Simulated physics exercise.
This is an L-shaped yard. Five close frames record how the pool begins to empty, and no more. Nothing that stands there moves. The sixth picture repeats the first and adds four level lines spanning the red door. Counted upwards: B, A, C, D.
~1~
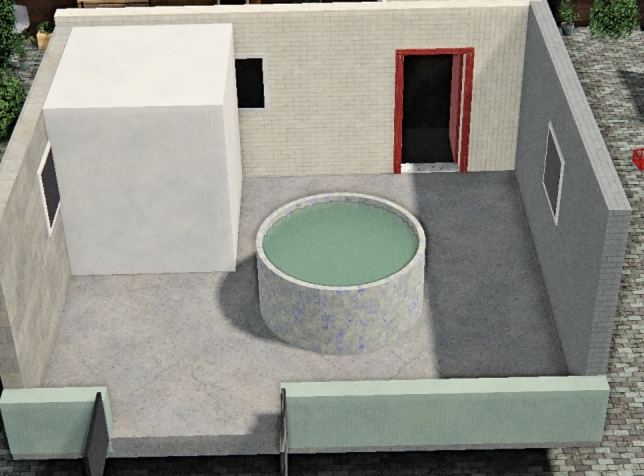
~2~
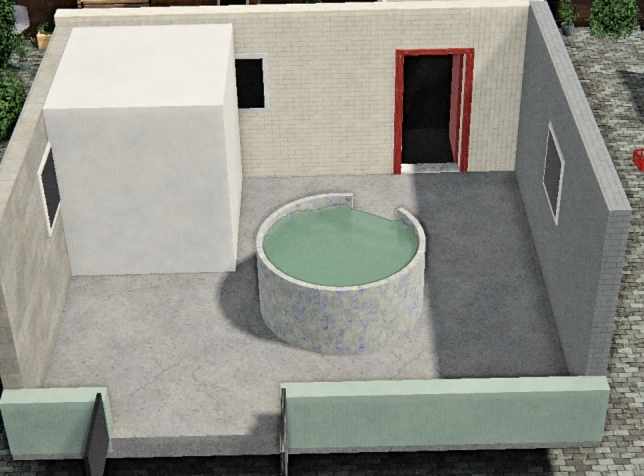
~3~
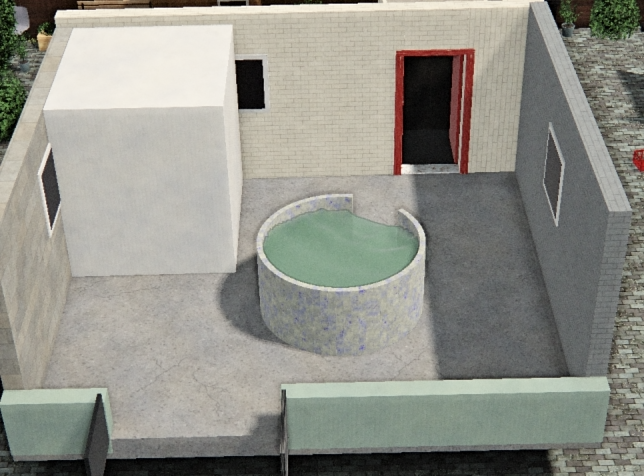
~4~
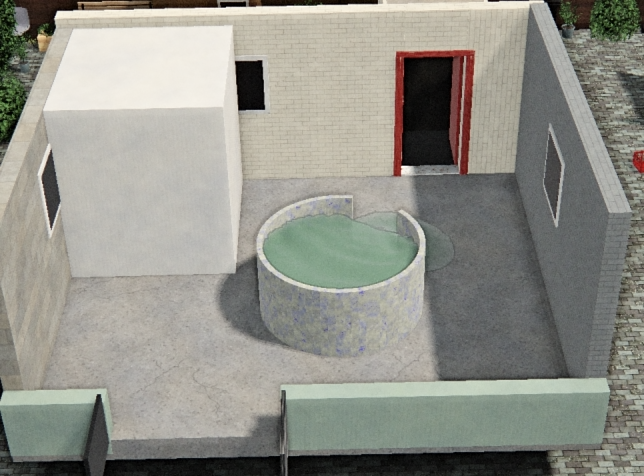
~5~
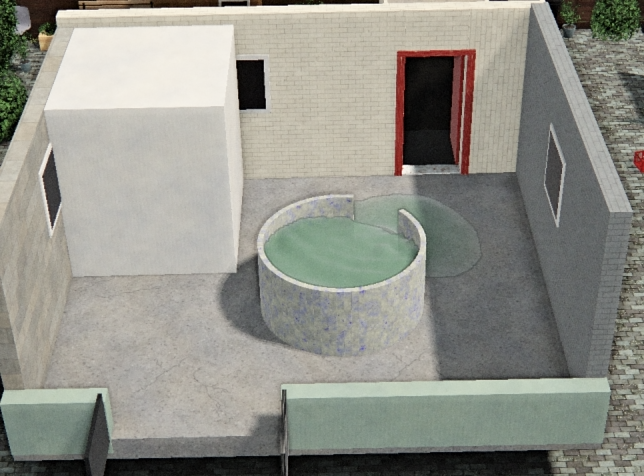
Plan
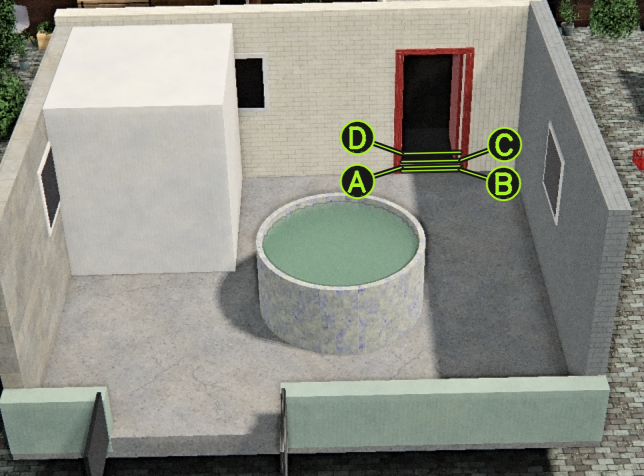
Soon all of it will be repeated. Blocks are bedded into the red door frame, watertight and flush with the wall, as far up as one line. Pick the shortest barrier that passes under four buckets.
I would pick line D.
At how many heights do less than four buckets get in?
One of them.
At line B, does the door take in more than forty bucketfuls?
Yes, it does.
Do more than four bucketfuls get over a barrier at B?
Yes, that goes wrong.
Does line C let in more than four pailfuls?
Yes, that goes wrong.
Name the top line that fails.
It is C.
On the marked copy, A at (430, 166); B at (430, 170); C at (431, 161); D at (431, 152); from the bottom up B, A, C, D.
For line A, dozens of bucketfuls pour in.
For line B, dozens of bucketfuls pour in.
For line C, about 14 bucketfuls get in.
For line D, a splash gets over, under a bucket.
